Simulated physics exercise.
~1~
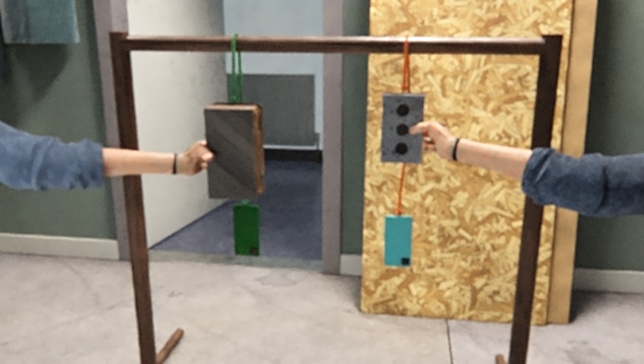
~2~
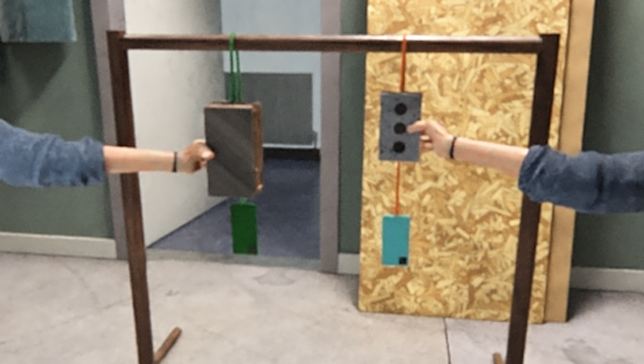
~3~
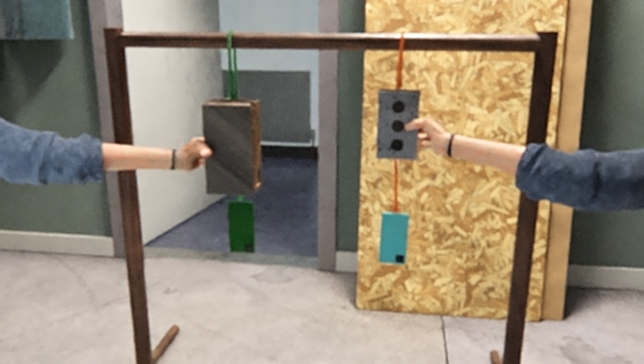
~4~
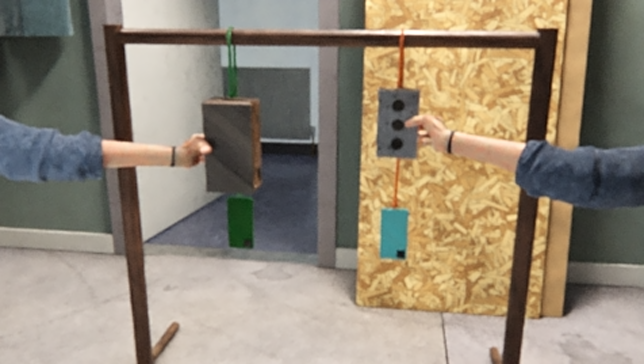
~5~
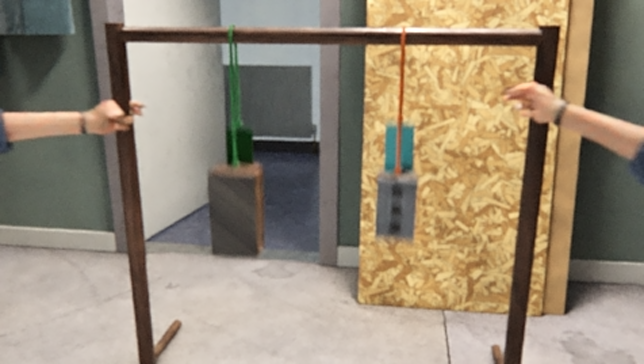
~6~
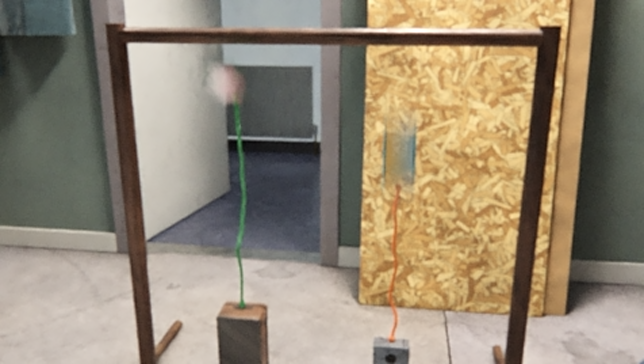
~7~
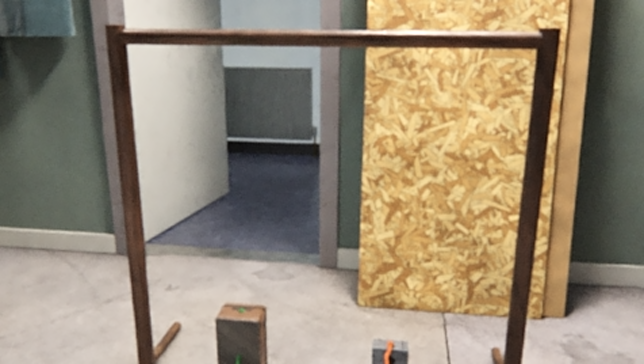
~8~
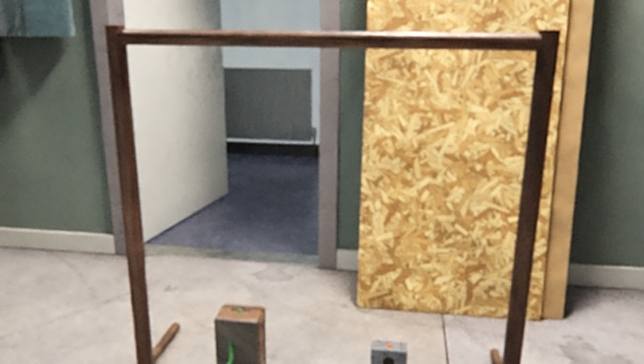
Two hands reach in from the left and right sides of a dark rail frame on a pale floor, seen from the front by a slightly swaying camera, with an open doorway and a flaky wooden board behind. The left hand holds a brown case above a green phone on a green cord, and the right holds a grey paver above a turquoise phone on an orange cord. Both hands let go and draw away. The case and paver drop while the phones rise toward the rail. The cords slip off the rail, and both blocks end on the floor, the phones out of sight.
